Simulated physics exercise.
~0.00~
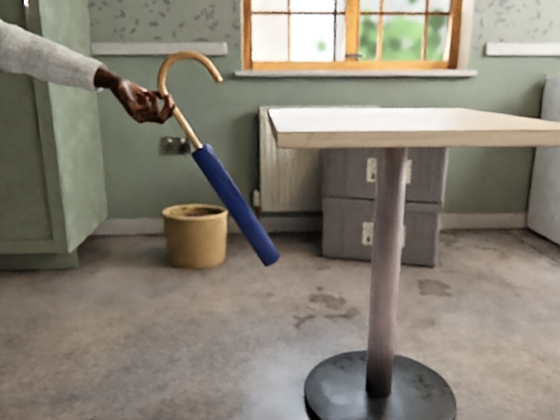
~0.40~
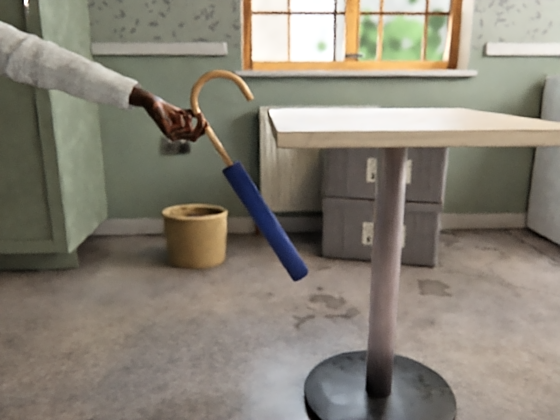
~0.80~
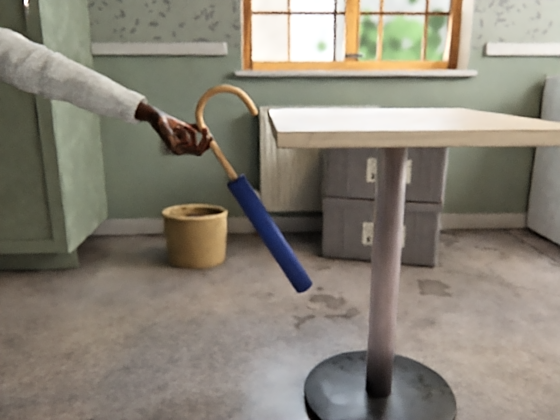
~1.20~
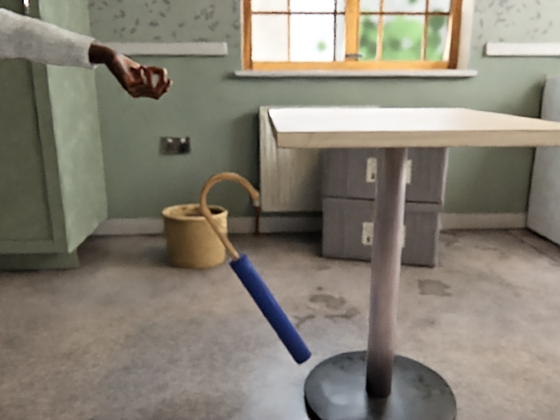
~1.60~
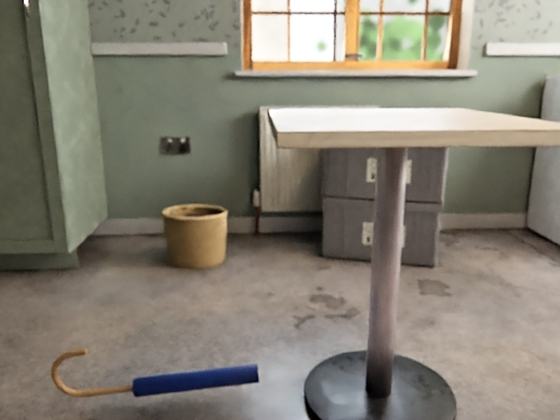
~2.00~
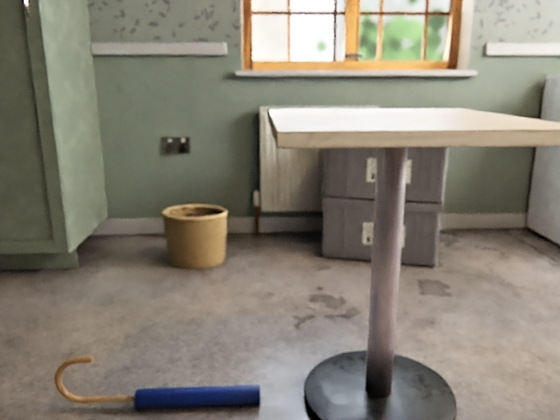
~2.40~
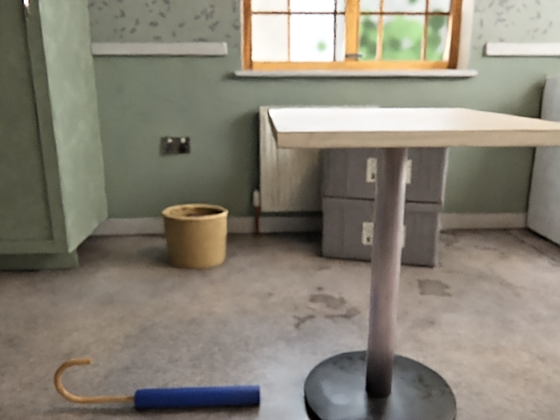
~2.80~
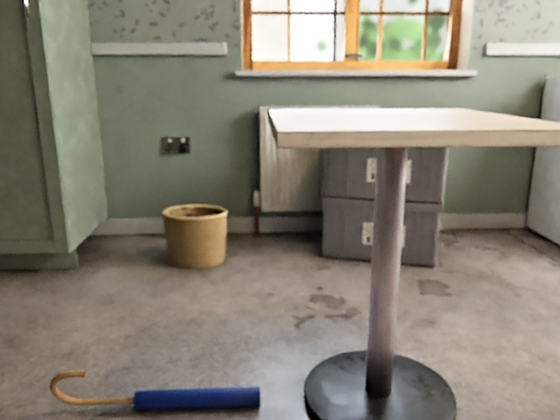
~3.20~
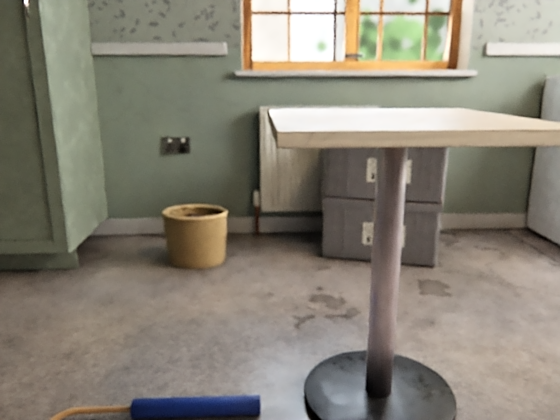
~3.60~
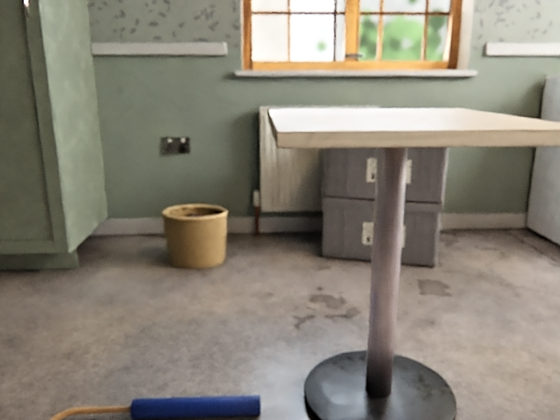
Hand holding a blue umbrella by its shaft beside a table, letting go, the umbrella dropping and ending flat on the floor.
